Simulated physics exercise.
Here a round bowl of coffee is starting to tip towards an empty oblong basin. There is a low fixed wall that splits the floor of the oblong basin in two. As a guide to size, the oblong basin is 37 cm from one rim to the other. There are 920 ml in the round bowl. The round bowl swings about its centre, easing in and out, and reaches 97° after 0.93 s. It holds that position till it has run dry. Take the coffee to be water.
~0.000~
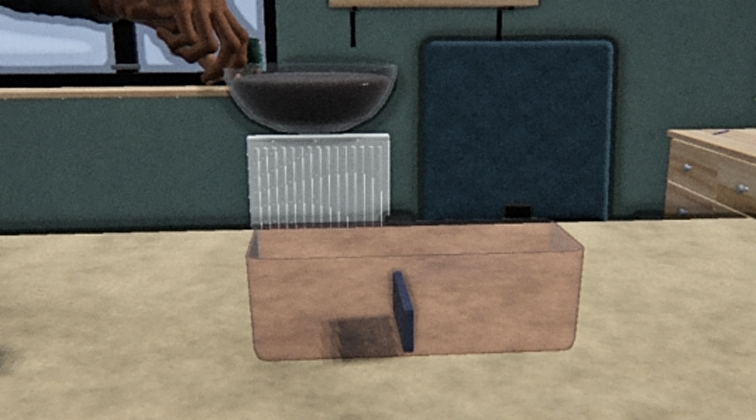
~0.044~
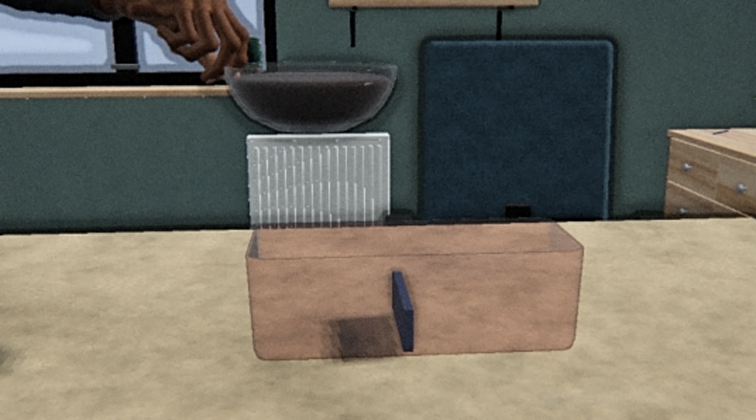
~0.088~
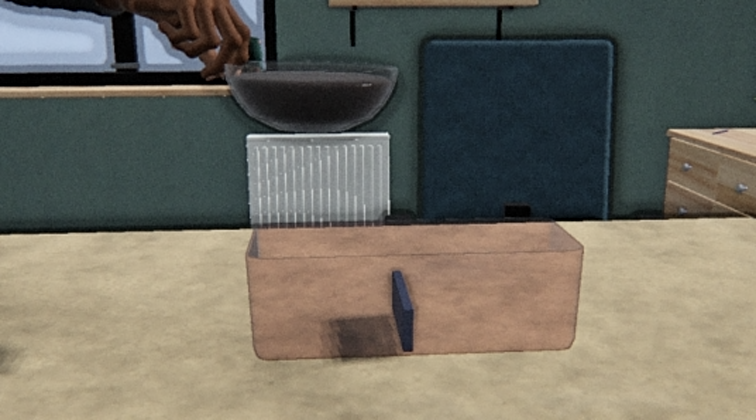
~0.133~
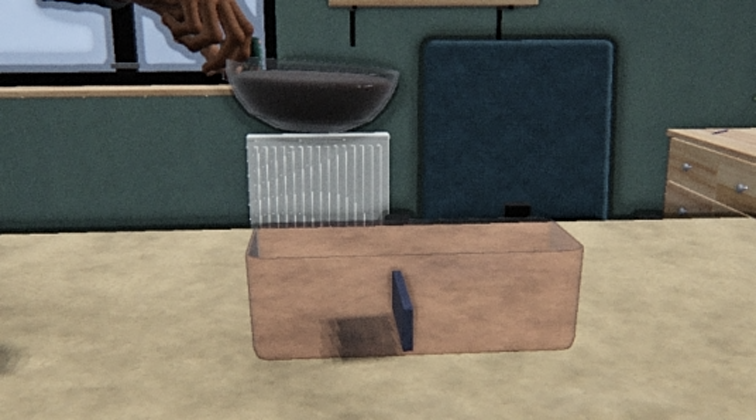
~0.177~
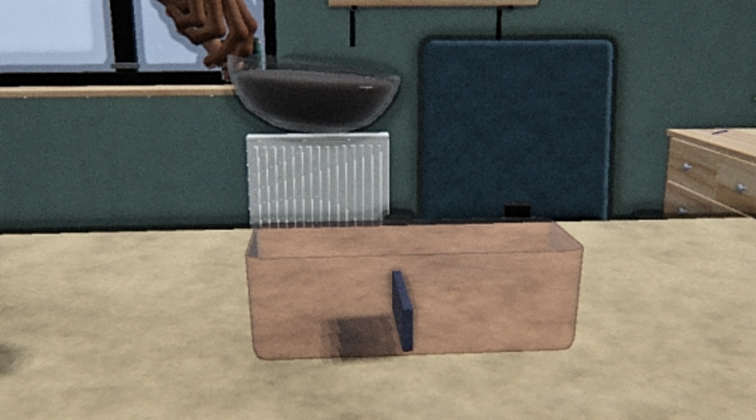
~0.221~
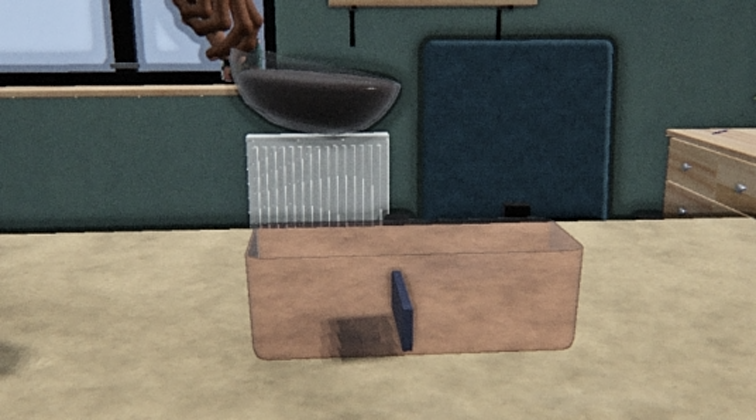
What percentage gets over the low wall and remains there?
80 %.
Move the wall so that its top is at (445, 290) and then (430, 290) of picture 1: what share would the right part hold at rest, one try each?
Result: 50 per cent, then 65 per cent.
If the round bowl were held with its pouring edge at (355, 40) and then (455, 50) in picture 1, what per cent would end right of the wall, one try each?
The first try gives around 60 percent, the second around 85 percent.
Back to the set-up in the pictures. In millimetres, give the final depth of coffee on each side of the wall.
The left ends up at roughly 6 mm, with the right at roughly 30 mm.
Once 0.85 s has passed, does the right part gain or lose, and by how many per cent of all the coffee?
Change in share is positive, near 2 percent.
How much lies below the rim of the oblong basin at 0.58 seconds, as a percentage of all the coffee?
Roughly 20 percent.
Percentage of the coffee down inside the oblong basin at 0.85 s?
88 per cent, give or take a little.
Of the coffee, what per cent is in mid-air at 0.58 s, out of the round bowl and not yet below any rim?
Some 52 % is the figure.
By 0.58 s the tilt is 67° and 28 per cent is still to pour, 0 is left of the wall and 20 right of it.
By 0.85 s the tilt is 95° and 1 per cent is still to pour, 10 is left of the wall and 78 right of it.
By 1.13 s the tilt is 97° and 0 per cent is still to pour, 14 is left of the wall and 80 right of it.
By 1.43 s the tilt is 97° and 0 per cent is still to pour, 14 is left of the wall and 80 right of it.
At rest 14 per cent lies left of the wall, 80 right of it and 6 outside.
